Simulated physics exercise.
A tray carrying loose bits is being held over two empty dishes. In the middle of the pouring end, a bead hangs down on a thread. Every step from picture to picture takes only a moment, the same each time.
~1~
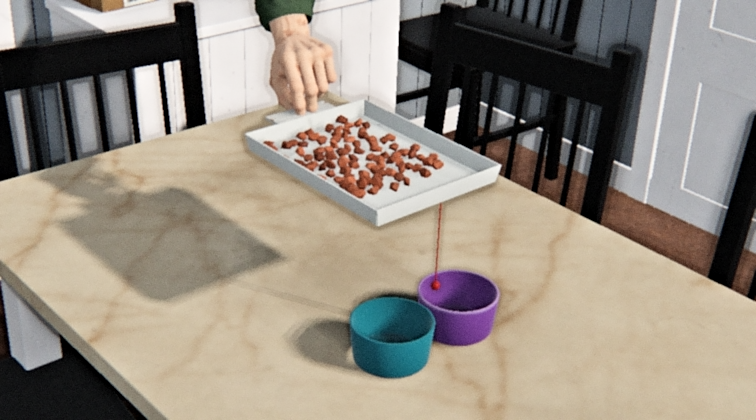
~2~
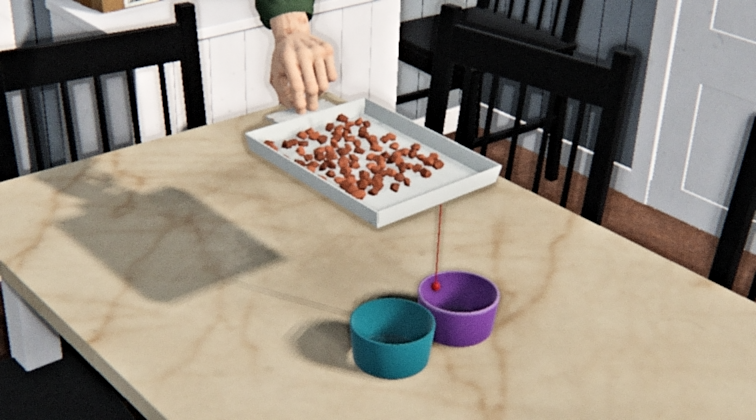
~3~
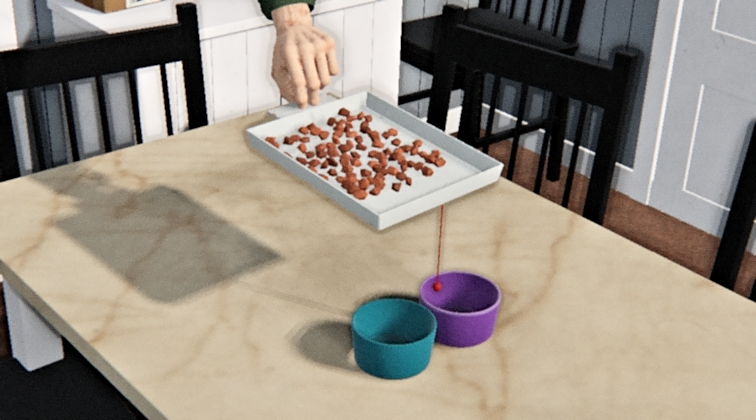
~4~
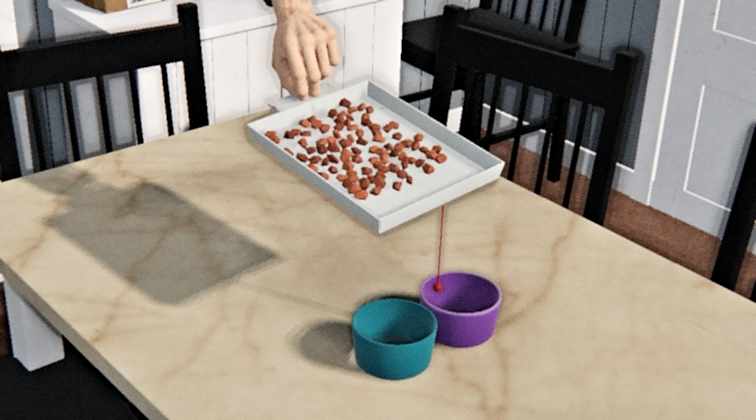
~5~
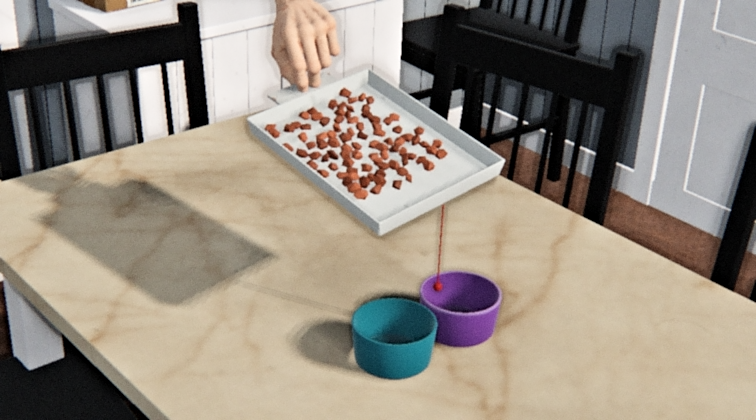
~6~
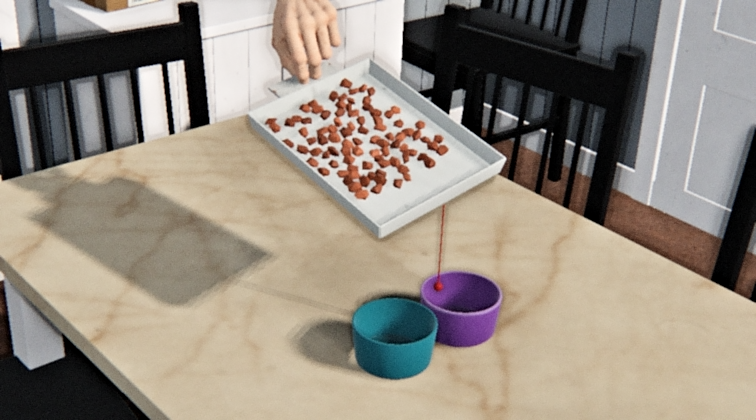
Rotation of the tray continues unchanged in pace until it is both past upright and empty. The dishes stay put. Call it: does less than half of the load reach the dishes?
No.
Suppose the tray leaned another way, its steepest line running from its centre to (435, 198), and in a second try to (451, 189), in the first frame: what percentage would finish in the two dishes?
First case around 30 per cent, second case 30 per cent.
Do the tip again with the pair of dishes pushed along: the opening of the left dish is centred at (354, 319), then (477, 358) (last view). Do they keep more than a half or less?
Catch, run one: Past the halfway mark; run two: Below the halfway mark.
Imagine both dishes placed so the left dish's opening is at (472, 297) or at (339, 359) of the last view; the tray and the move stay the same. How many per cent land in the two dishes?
About 0 and 50 per cent respectively.
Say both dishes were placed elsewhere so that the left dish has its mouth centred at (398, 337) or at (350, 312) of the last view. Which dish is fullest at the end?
Left side first, Left side second.
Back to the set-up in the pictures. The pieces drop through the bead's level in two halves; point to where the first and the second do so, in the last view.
The first part passes (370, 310); everything after passes (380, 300).
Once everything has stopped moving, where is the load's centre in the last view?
At about (387, 349), give or take.
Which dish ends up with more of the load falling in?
Winner: The left side.
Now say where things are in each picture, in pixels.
Corners of the pouring end near (378, 208) and (496, 165), level; middle of the load near (353, 158), bits of crushed brick; left dish near (420, 355); right dish near (485, 323); bead on its thread near (435, 286), in the first frame.
Corners of the pouring end near (378, 210) and (496, 165), level; middle of the load near (354, 158), in the second frame.
Corners of the pouring end near (380, 213) and (498, 164), tipped barely, lowest at the left corner; middle of the load near (355, 155), in the third frame.
Corners of the pouring end near (380, 217) and (499, 162), tipped a little, lowest at the left corner; middle of the load near (356, 151), in the fourth frame.
Corners of the pouring end near (380, 220) and (500, 160), tipped a little, lowest at the left corner; middle of the load near (356, 146), in the fifth frame.
Corners of the pouring end near (381, 224) and (501, 158), tipped clearly, lowest at the left corner; middle of the load near (357, 142); left dish near (422, 356); right dish near (488, 324), in the sixth frame.
Shortly afterwards, tray tipped steeply; all but a few on the tray; only a few in the air.
Next, tray tipped right over; near half on the tray; near a quarter in the left dish; a little outside both; near a quarter in the air.
Some moments later, tray tipped past a quarter turn; the bulk in the left dish; near a quarter outside both.
In the end, tray tipped past a quarter turn; the bulk in the left dish; none at all in the right dish; near a quarter outside both.
